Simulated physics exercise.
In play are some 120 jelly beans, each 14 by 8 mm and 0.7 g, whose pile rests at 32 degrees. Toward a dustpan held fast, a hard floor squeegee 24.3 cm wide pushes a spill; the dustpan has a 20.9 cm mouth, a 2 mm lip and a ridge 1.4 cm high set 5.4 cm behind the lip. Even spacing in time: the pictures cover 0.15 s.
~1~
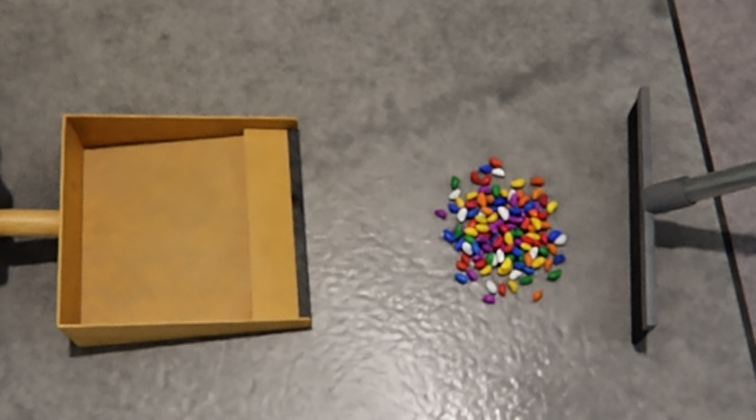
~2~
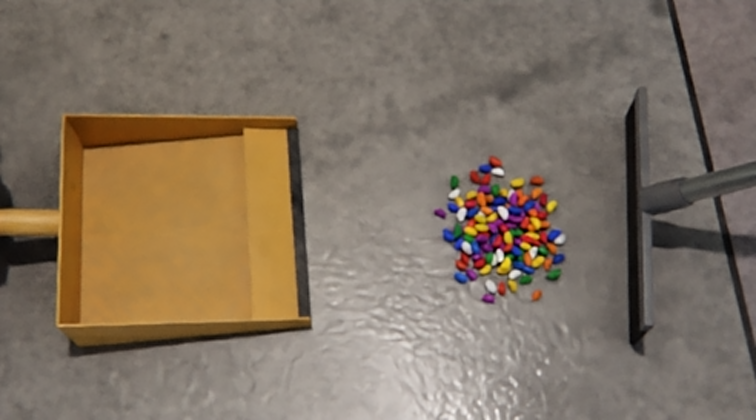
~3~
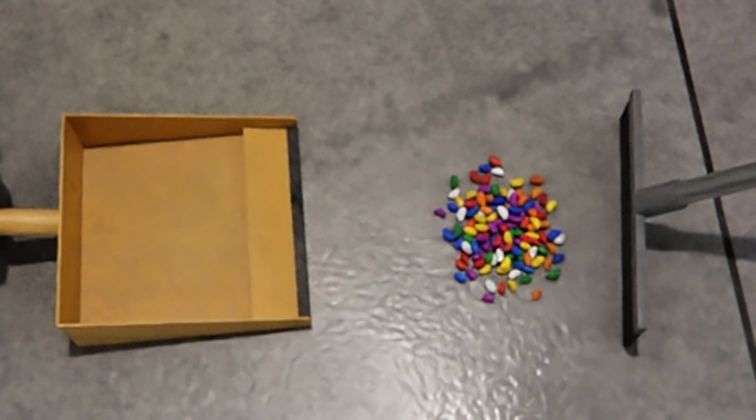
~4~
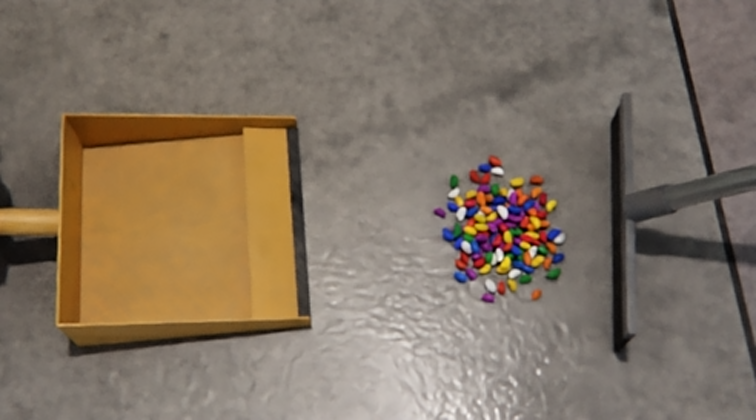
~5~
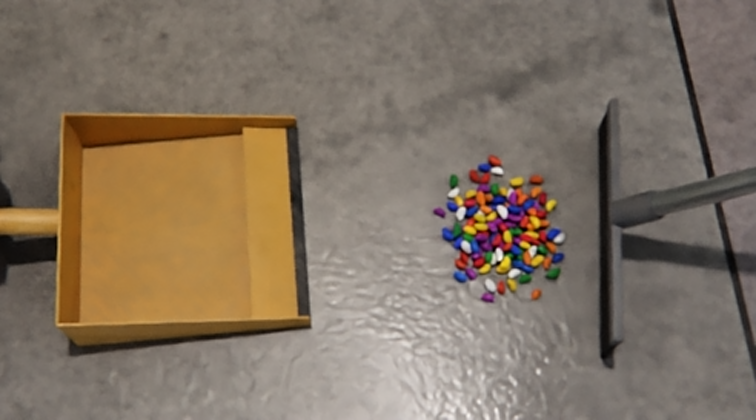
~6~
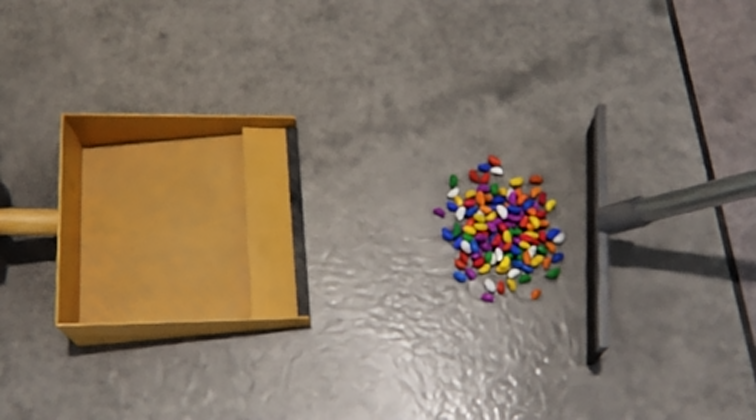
A grey, scuffed hard floor with a glossy sheen and a dark seam at the upper right is seen from above by a still camera. A yellow-orange dustpan lies at left, its open side facing a loose pile of multicoloured jelly beans, with a dark-bladed squeegee on a grey handle at right. The squeegee slides slowly leftward toward the pile, while the beans and dustpan stay still.
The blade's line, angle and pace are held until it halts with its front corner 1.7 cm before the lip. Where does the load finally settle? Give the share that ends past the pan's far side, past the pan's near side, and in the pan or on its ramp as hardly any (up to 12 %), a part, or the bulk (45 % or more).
Far side: Hardly any; near side: A part; pan: Hardly any.
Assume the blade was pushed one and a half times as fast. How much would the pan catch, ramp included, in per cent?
Share: Near 5 %.
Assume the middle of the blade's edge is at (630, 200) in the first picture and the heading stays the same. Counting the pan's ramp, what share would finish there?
The pan and its ramp would take some 5 per cent.
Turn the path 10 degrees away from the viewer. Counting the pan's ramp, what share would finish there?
Estimate: 5 % in pan or on ramp.
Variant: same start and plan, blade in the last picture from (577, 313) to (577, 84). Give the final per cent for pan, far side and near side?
Pan 30; far 10; near 5.
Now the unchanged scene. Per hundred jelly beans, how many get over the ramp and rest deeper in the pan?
Estimate: Near 0 per cent of all.
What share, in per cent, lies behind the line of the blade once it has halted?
25 %.
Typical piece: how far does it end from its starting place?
I'd put it near 18 cm.
Then, 0.28 s after the last picture, middle of the blade 16 cm from the lip; 0 % over the lip, far side 0 %, near side 5 %.
Then, 0.46 s after the last picture, middle of the blade 8 cm from the lip; 0 % over the lip, far side 0 %, near side 15 %.
Then, 0.76 s after the last picture, middle of the blade 4 cm from the lip; 5 % over the lip, far side 0 %, near side 20 %.
In the end, far side 5 %, near side 20 %, pan 5 %, in front of the lip or behind the blade 70 %.
